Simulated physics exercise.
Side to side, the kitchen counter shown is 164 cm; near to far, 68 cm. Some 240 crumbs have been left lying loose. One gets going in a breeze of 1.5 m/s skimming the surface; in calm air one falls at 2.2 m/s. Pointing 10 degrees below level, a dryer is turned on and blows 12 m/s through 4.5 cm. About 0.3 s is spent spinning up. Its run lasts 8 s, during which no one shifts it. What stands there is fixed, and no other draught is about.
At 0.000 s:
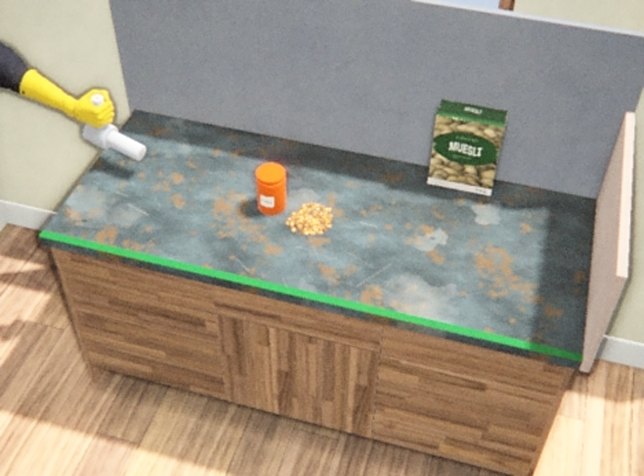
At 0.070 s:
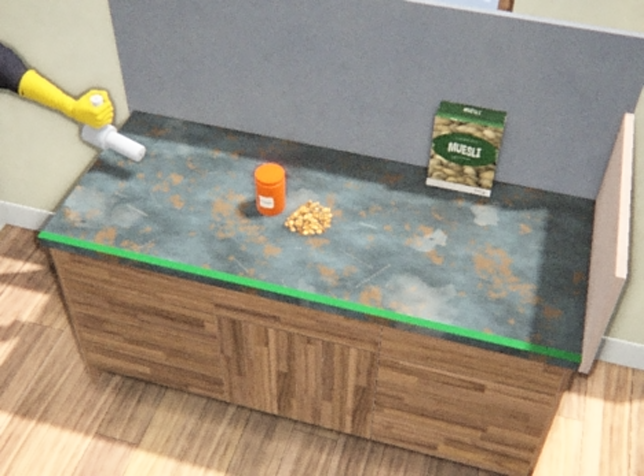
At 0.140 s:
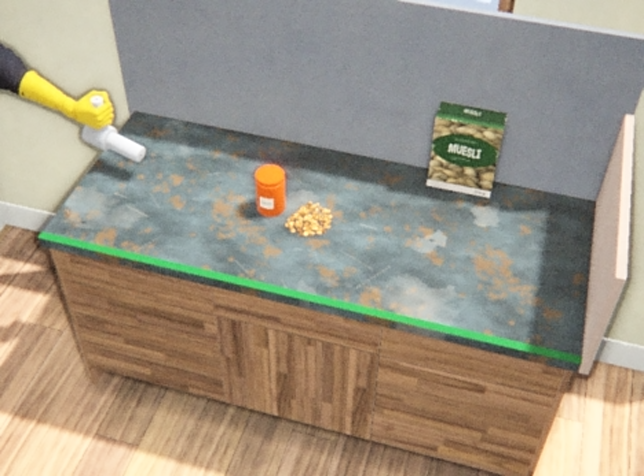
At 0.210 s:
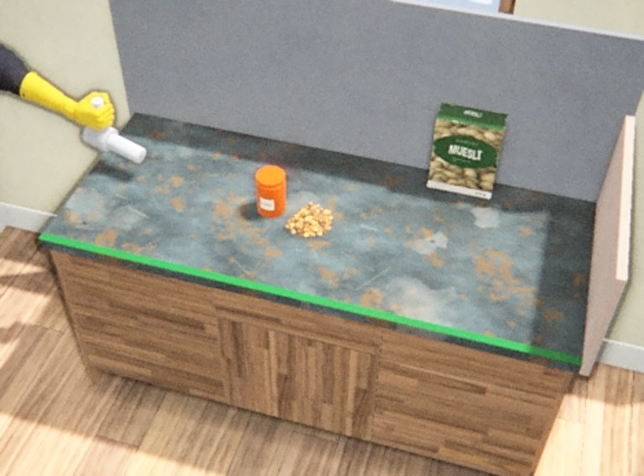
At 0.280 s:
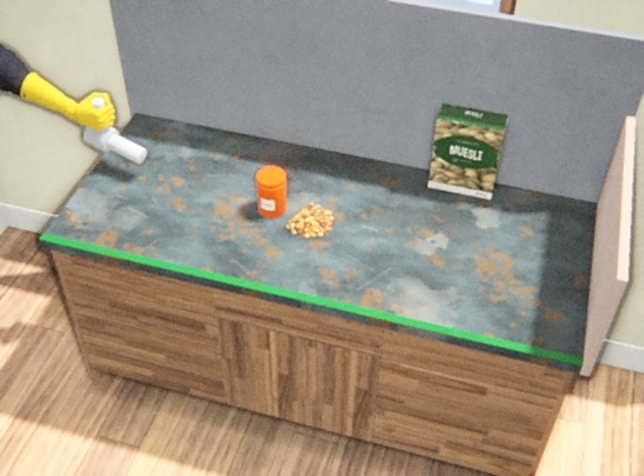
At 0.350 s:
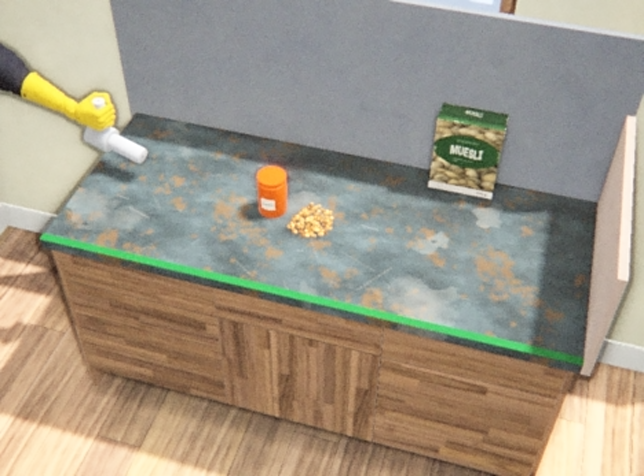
Nothing moved: a yellow-gloved hand held a white dryer at the left end of a green-edged counter, while a pile of crumbs lay beside an orange jar, with a muesli carton standing further back.
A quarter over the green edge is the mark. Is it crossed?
No, it is not passed.
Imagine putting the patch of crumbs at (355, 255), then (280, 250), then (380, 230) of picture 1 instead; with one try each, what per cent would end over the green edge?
About 40, 90 and 0 in a hundred, in that order.
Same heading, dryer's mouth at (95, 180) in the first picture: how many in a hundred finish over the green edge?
I'd put it at around 0 per cent.
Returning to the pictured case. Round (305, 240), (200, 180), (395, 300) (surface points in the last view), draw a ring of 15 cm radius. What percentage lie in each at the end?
Estimates in listed order: 50 %; 0 %; 0 %.
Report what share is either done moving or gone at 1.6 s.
30 %.
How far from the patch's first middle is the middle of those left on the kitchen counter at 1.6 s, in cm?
It works out to close to 5 cm.
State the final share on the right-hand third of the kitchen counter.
Roughly 30 in a hundred.
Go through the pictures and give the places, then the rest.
In the first frame, the middle of the crumbs is near (311, 219), none has stirred yet and the mouth of the dryer is at (142, 154).
In the second frame, the middle of the crumbs is near (310, 217), none has stirred yet and the green edge is centred on (292, 296).
In the third frame, the middle of the crumbs is near (310, 218), none has stirred yet, the top of a jar is at (270, 174) and the top of a carton is at (472, 115).
In the fourth frame, the middle of the crumbs is near (311, 219) and none has stirred yet.
In the fifth frame, the middle of the crumbs is near (311, 220) and none has stirred yet.
In the sixth frame, the middle of the crumbs is near (310, 220) and none has stirred yet.
After 1.6 s, 5 % are over the green edge; the middle of those still in play is near (331, 223); 32 % have settled or left.
After 2.6 s, 5 % are over the green edge; the middle of those still in play is near (331, 223); 34 % have settled or left.
After 4.4 s, 5 % are over the green edge; the middle of those still in play is near (331, 221); 39 % have settled or left.
After 8.0 s, at the end, 6 % are over the green edge; the middle of those still in play is near (331, 223).
